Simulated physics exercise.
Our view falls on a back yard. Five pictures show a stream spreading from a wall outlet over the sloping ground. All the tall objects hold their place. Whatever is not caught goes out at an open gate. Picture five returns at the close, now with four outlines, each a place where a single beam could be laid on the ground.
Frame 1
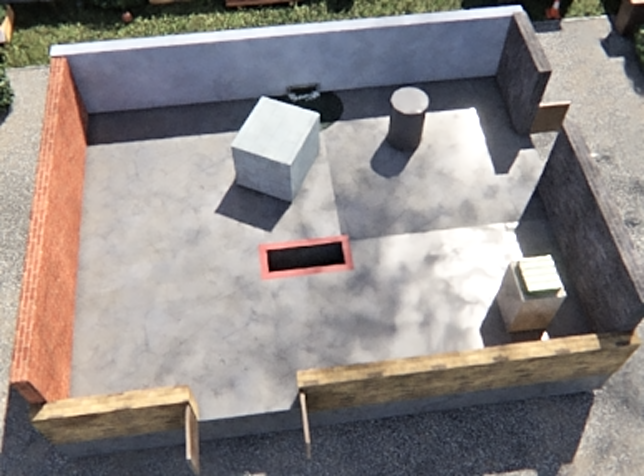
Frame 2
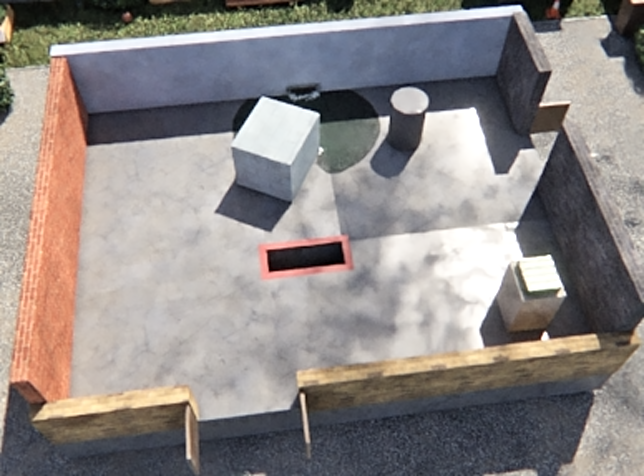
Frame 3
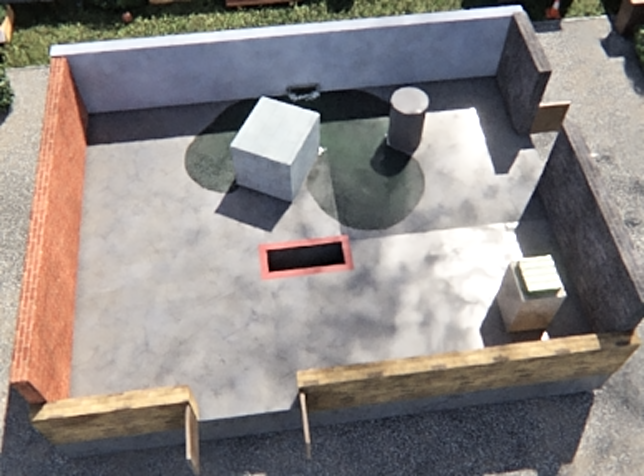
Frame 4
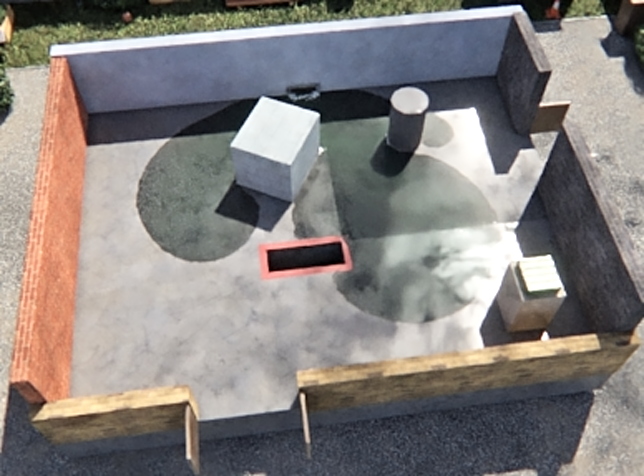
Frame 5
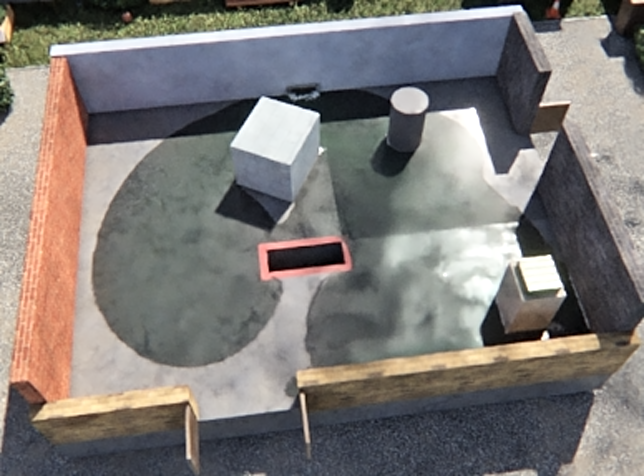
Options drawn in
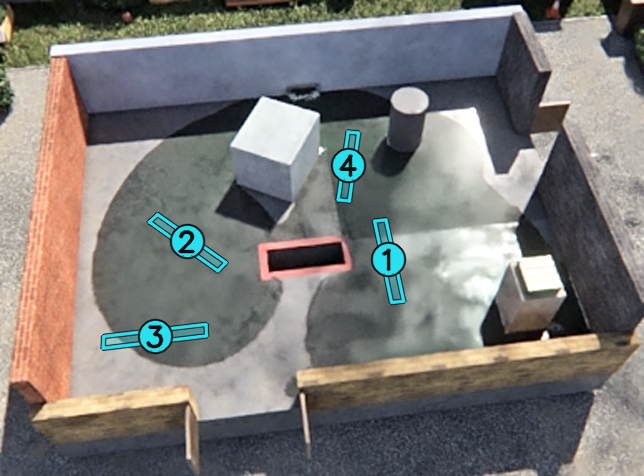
The video shows a walled yard with a pale cube, a cylinder and a red-edged pit, where a dark wet patch spreads from the back wall, flows around the cube and cylinder, reaches the pit and covers much of the floor.
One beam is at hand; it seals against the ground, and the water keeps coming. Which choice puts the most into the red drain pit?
Choose 4.
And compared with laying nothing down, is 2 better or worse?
It is better.
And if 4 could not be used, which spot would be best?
That is spot 2.
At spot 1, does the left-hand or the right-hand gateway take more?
More leaves on the left.
On the marked copy, 1 from (397, 301) to (380, 220); 2 from (153, 218) to (221, 266); 3 from (103, 342) to (206, 330); 4 from (343, 200) to (353, 132).
Choosing 1, about 14 % of the stream goes into the red drain pit, about 82 % out by the gates.
Choosing 2, about 20 % of the stream goes into the red drain pit, about 76 % out by the gates.
Choosing 3, about 11 % of the stream goes into the red drain pit, about 85 % out by the gates.
Choosing 4, about 39 % of the stream goes into the red drain pit, about 56 % out by the gates.
